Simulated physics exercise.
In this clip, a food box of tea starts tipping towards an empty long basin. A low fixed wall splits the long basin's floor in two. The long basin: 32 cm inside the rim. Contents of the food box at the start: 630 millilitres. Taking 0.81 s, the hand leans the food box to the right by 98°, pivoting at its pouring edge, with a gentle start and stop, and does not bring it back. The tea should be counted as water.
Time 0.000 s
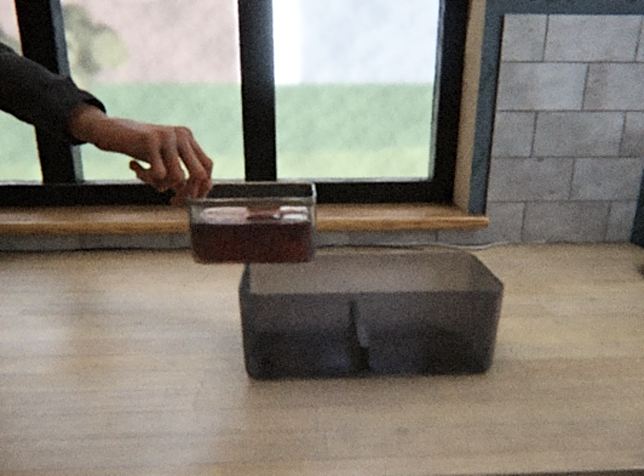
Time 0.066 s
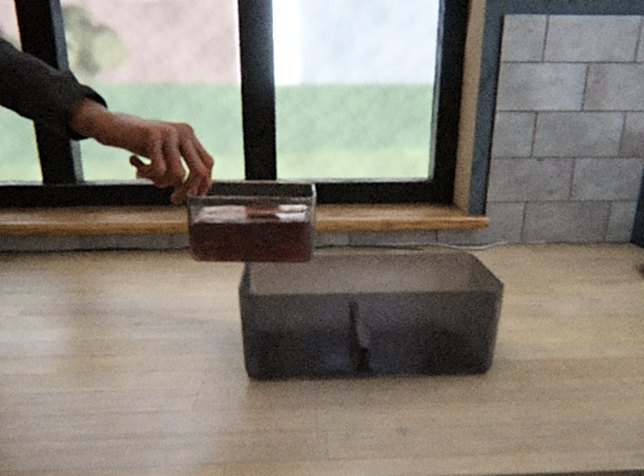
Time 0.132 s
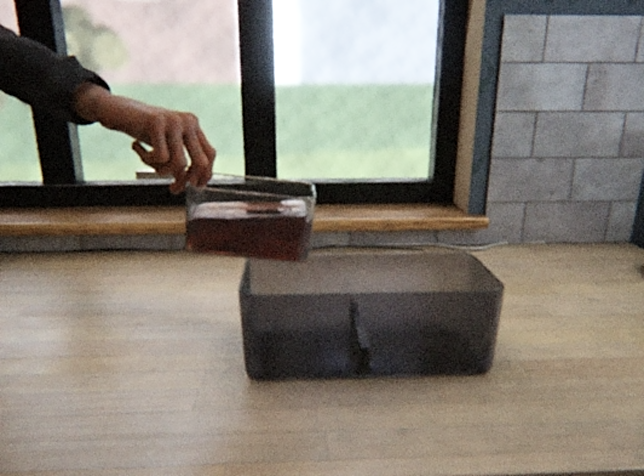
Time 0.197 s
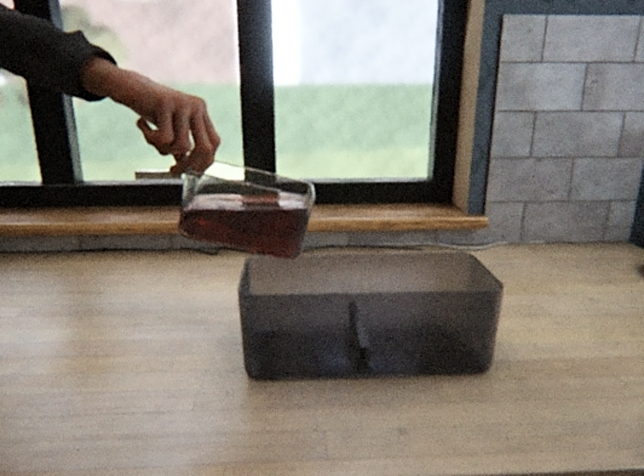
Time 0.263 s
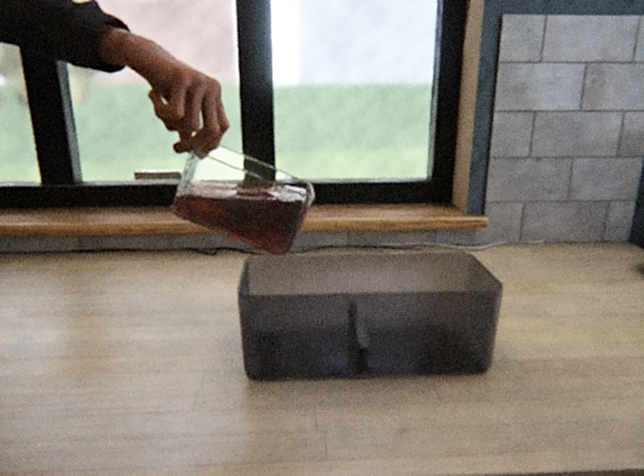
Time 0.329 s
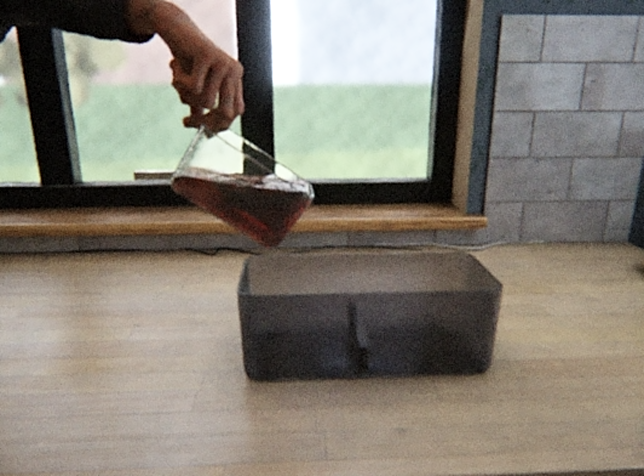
A hand in a dark sleeve, reaching in from the left, holds a clear box of reddish-brown liquid above the left end of a long, smoky grey basin on a pale wooden counter. Behind them are a dark-framed window and grey wall tiles, seen from the front and slightly above by a still camera. The hand rises and shifts right, leaning the box steadily further rightward.
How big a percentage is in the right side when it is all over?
Roughly 81 per cent is in the right side.
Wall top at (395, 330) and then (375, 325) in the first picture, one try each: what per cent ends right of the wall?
Some 40 in a hundred, then some 70 in a hundred.
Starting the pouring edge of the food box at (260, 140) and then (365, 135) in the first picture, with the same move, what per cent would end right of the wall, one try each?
About 55 %, then about 65 %.
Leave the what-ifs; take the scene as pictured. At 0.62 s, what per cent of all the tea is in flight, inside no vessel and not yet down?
My guess is roughly 48 %.
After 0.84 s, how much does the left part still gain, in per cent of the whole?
Close to 14% of the whole.
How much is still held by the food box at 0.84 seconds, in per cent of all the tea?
10 %.
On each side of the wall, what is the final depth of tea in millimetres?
Final levels - left approx 6 mm, right approx 24 mm.
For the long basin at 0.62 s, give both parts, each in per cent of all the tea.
Lab note: Left near 1 %, right near 10.
Then, 0.62 s in, the tilt is 86° and 40 per cent is still to pour, 1 is left of the wall and 10 right of it.
Then, 0.84 s in, the tilt is 98° and 10 per cent is still to pour, 3 is left of the wall and 74 right of it.
Then, 1.07 s in, the tilt is 98° and 2 per cent is still to pour, 14 is left of the wall and 78 right of it.
Then, 1.31 s in, the tilt is 98° and 0 per cent is still to pour, 16 is left of the wall and 81 right of it.
Finally, 16 per cent lies left of the wall, 81 right of it and 2 outside.
